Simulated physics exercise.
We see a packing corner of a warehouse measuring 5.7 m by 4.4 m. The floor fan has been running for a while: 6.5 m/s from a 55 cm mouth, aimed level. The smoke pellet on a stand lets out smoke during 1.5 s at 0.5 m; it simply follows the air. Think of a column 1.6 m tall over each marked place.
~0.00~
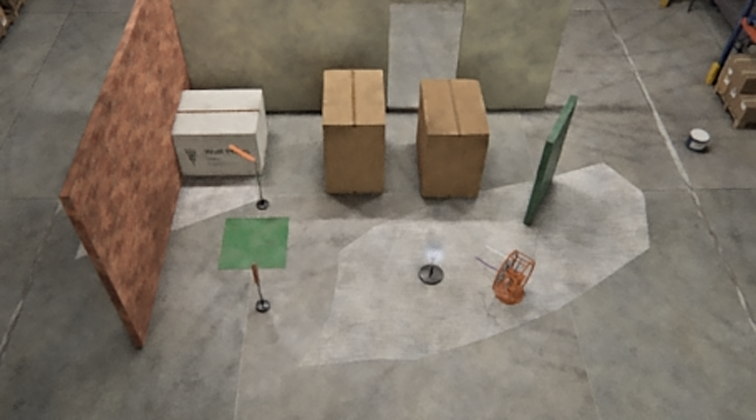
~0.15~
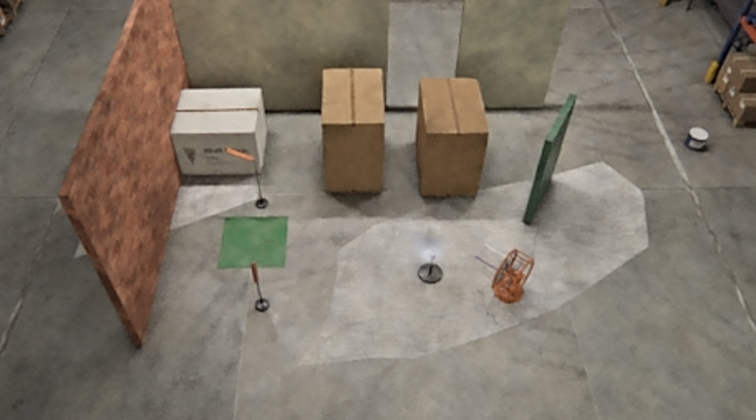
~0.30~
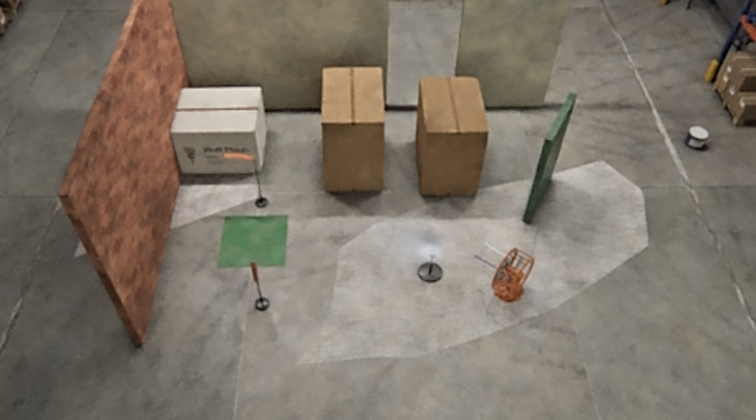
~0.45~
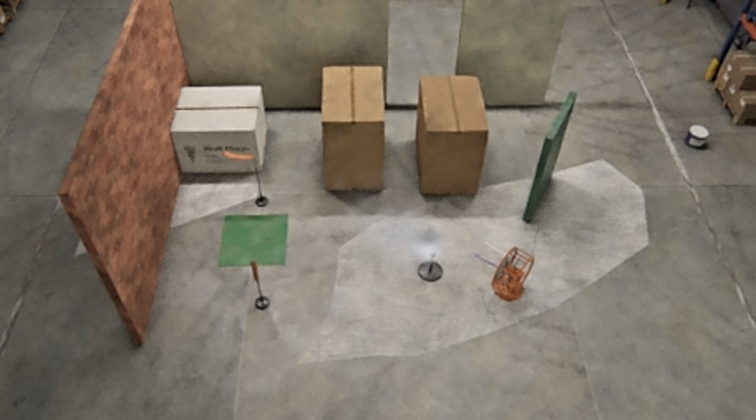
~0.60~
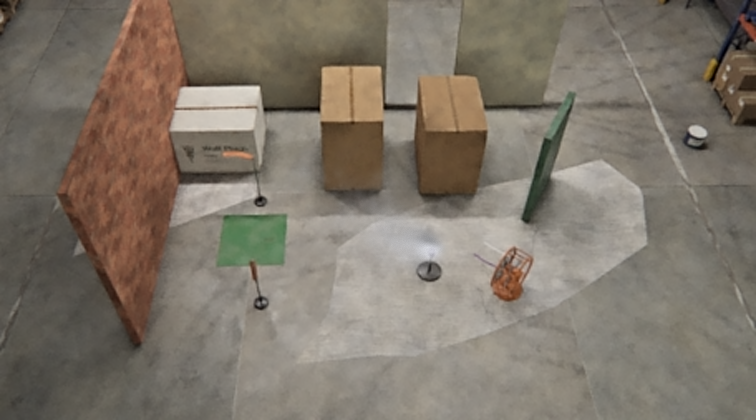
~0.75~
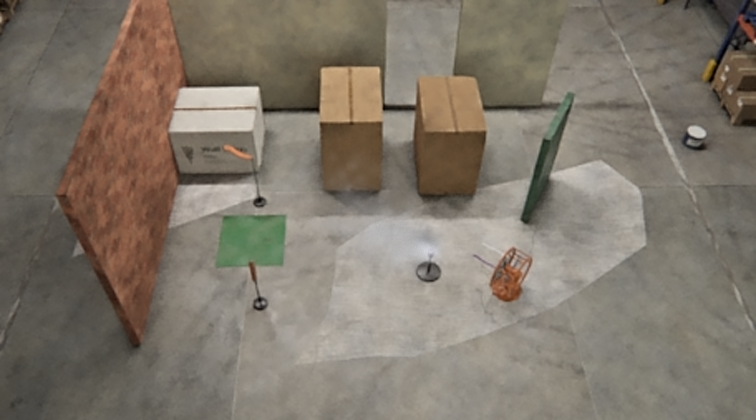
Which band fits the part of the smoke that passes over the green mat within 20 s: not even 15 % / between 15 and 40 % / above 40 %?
Over the green mat: From 15 to 40 %.
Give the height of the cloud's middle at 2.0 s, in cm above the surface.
Roughly 40 cm up.
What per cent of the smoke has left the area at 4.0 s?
Near 40 %.
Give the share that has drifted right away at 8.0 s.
Near 90 %.
By 2.0 s, 12 % has passed over the green mat; 0 % has left the area, and the middle of the rest is near (259, 195).
By 4.0 s, 28 % has passed over the green mat; 38 % has left the area, and the middle of the rest is near (168, 187).
By 8.0 s, 31 % has passed over the green mat; 87 % has left the area.
By 20.0 s, 31 % has passed over the green mat; 98 % has left the area.
